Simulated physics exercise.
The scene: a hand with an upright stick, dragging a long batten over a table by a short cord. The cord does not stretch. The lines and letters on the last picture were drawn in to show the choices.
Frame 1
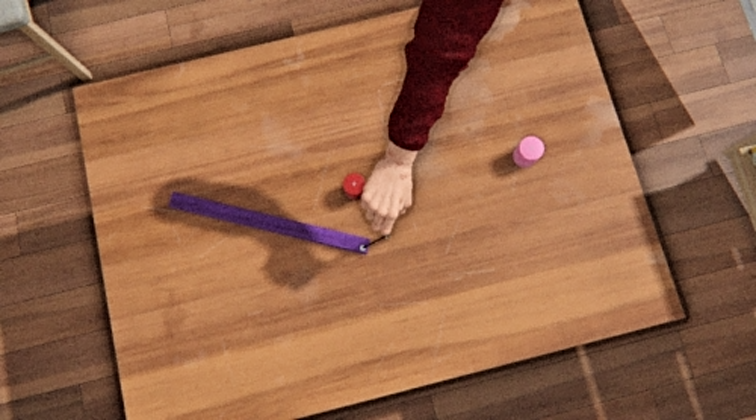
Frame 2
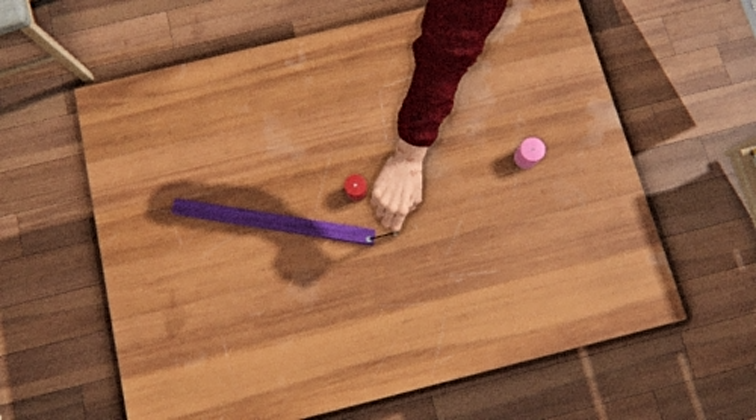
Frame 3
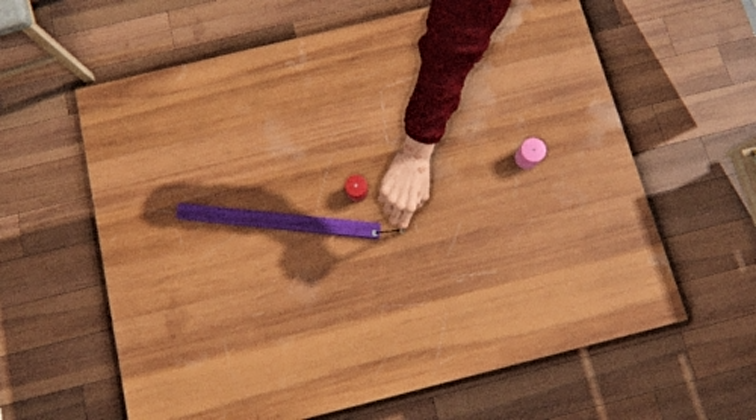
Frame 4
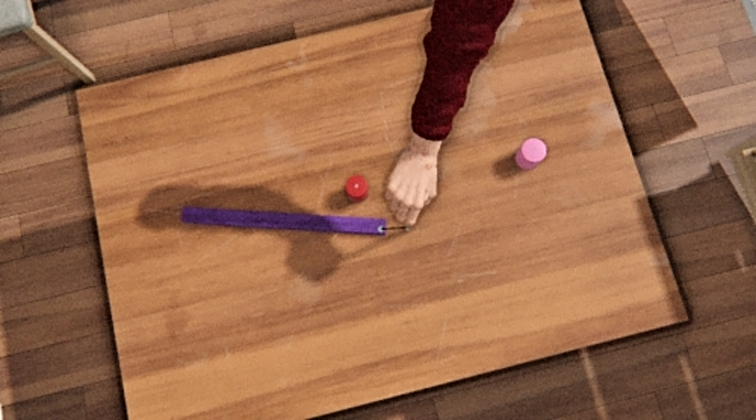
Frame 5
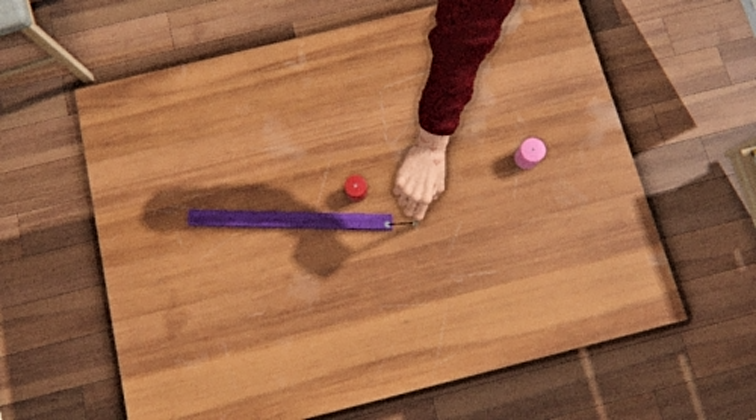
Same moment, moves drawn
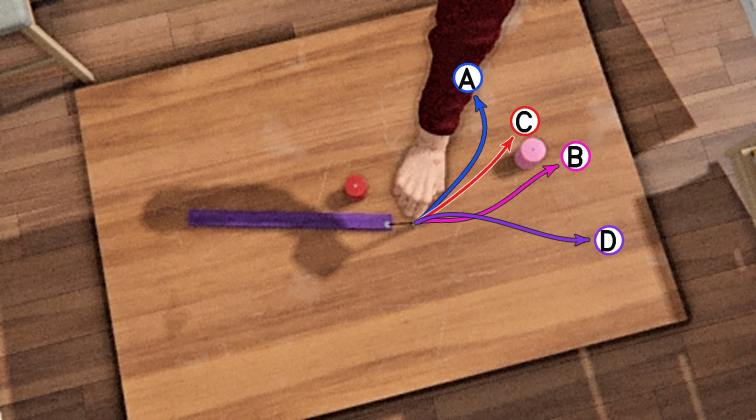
On a wooden table, a hand in a dark red sleeve draws a long purple batten slightly to the right by a short cord, its angled length swinging nearly level, while a red candle and a pink tin stay still.
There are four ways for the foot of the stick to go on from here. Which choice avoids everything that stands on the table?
Path D touches nothing.
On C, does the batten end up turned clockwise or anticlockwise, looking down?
It turns anticlockwise.
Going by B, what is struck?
The pink tin.
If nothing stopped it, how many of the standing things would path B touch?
It touches one.
On the marked copy, A from (416, 223) via (472, 163) to (476, 97); B from (416, 223) via (497, 206) to (557, 166); C from (416, 223) via (470, 185) to (512, 138); D from (416, 223) via (506, 224) to (588, 240).
Following D. Soon after the start, foot of the stick (474, 217), middle of the batten (349, 217).
Later, foot of the stick (536, 233), middle of the batten (409, 222).
In the end, foot of the stick (587, 240), middle of the batten (461, 228); nothing has been touched.
As for the rest, A meets the red candle; B meets the pink tin; C meets the red candle.
